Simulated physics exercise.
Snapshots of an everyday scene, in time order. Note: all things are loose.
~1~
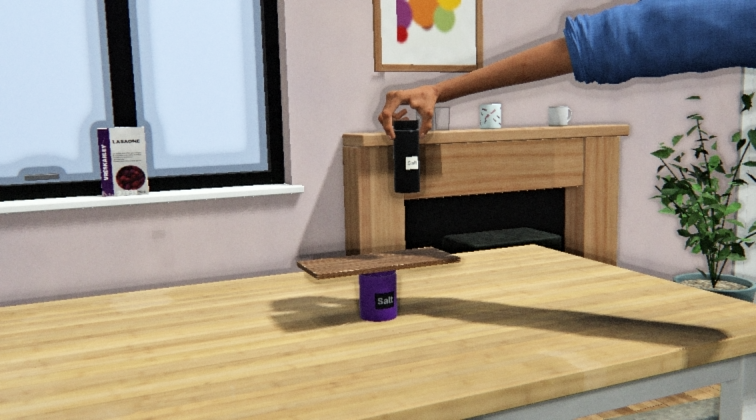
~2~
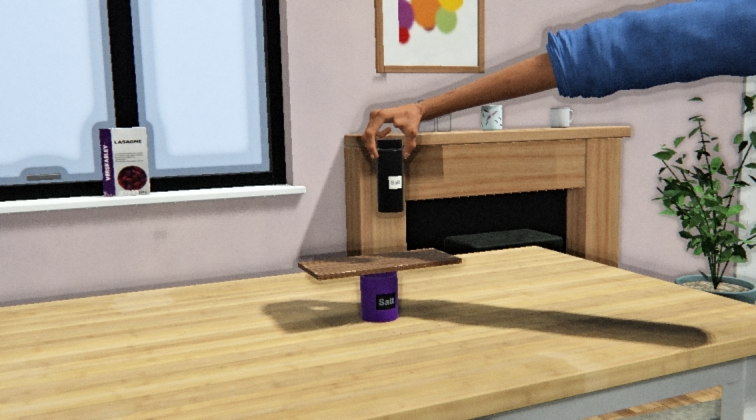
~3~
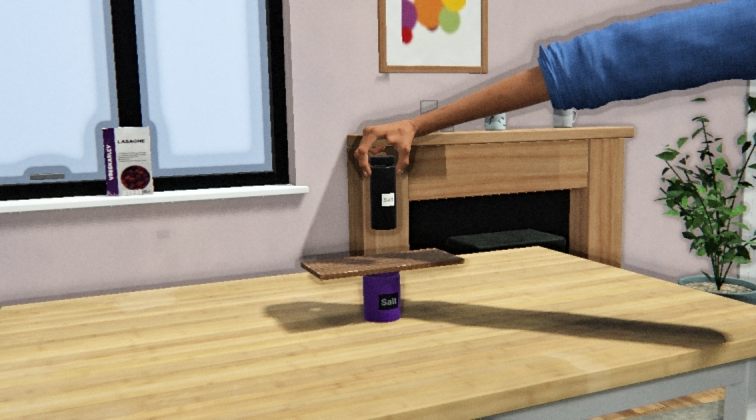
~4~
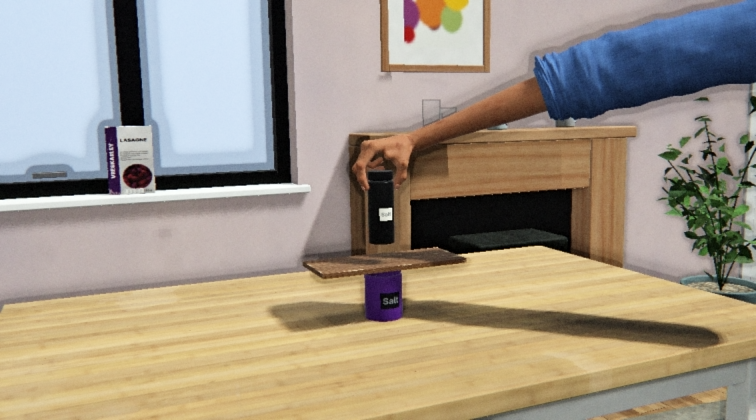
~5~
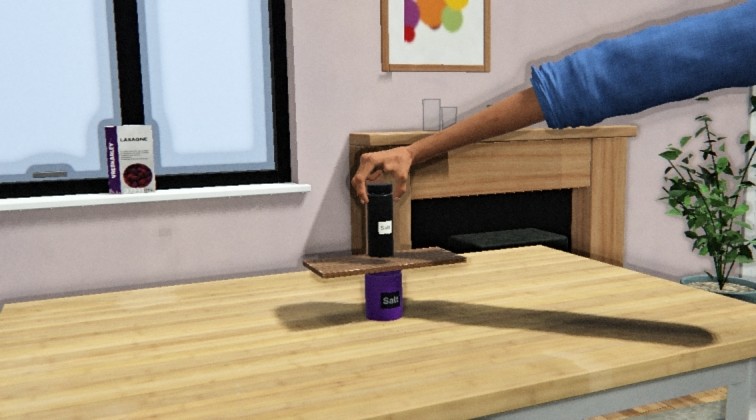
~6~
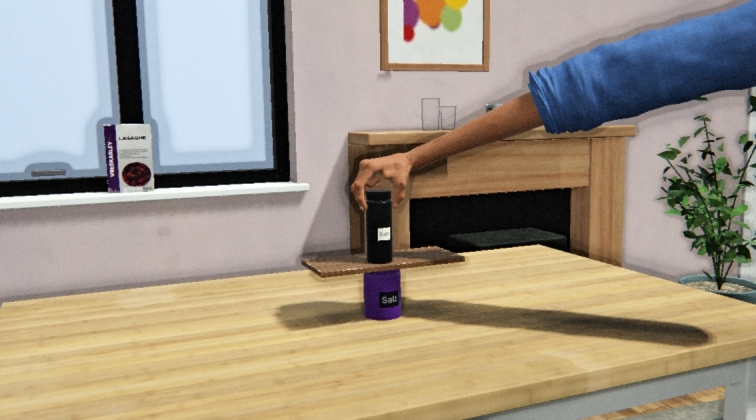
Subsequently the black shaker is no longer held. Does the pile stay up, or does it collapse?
It stays up.
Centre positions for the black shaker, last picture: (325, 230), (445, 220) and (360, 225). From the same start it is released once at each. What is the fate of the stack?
The first time it collapses, the second time it collapses, and the third time it stays standing.
Then, 0.20 s past the last view, nothing moves.
Then, 0.40 s past the last view, black shaker resting near (379, 227).
Finally, all 3 still in place. Final places as the last picture's camera would see them, black shaker near (379, 227). The stack keeps its balance.
